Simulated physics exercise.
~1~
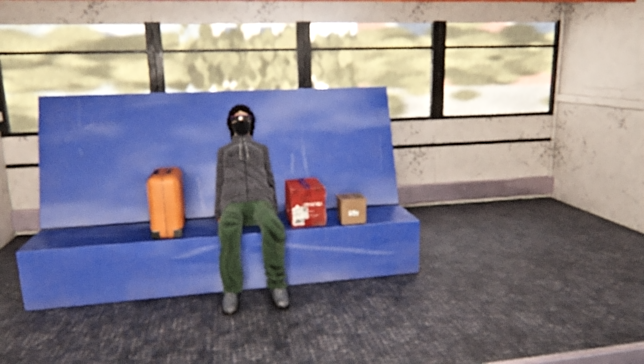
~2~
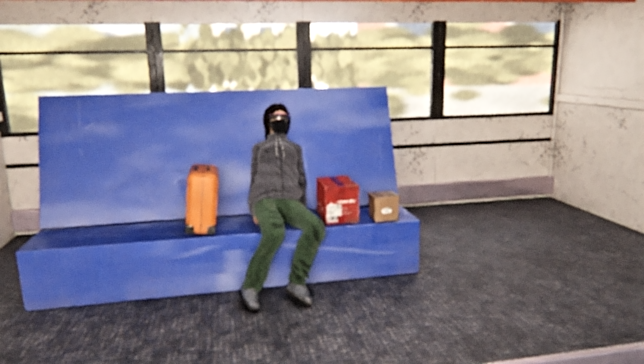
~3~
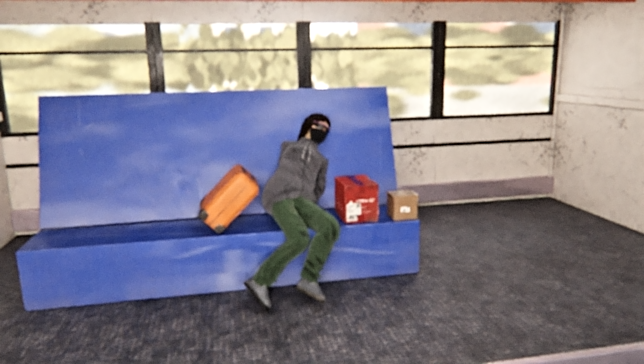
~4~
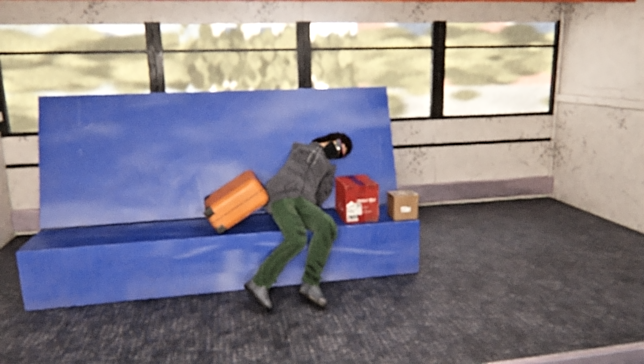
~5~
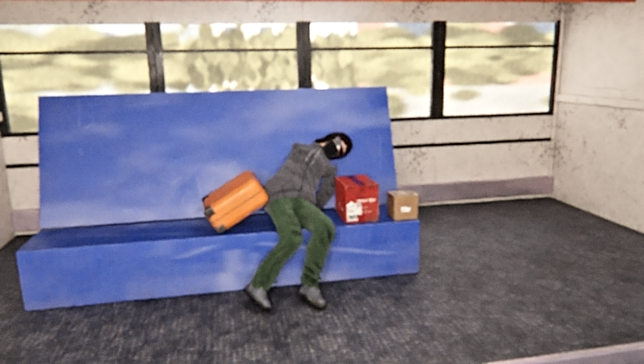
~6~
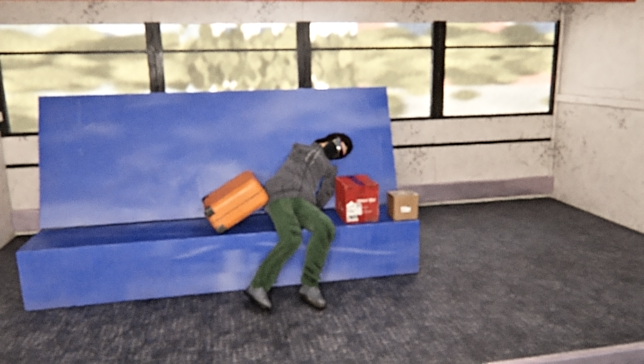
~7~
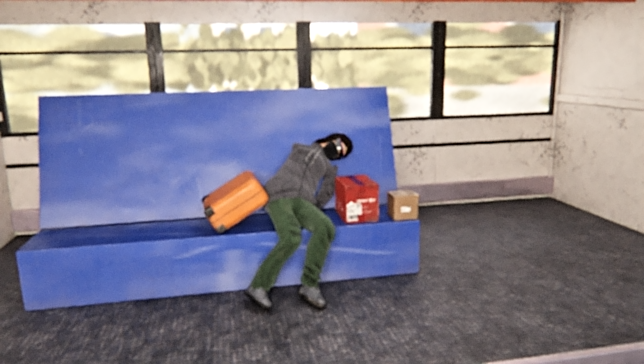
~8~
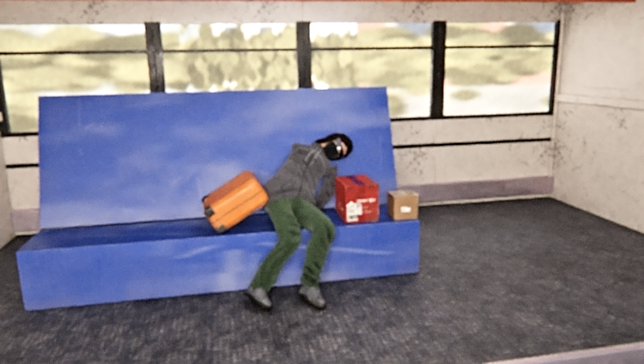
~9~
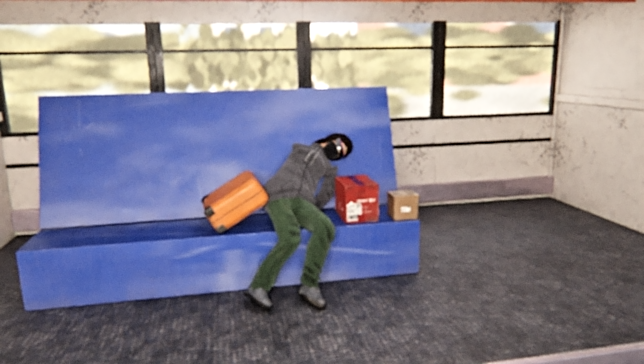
To begin with, a masked passenger in a grey jacket and green trousers sits upright on a long blue seat, an orange case standing to the left and a red bag and a small brown box to the right. Then the passenger and all the luggage slide to the right along the seat. The orange case tips over toward the passenger, whose upper body sags to the right. The head drops sideways above the red bag. After that everything settles, with the passenger slumped over, the case lying tilted behind, and the bag and box still on the seat.
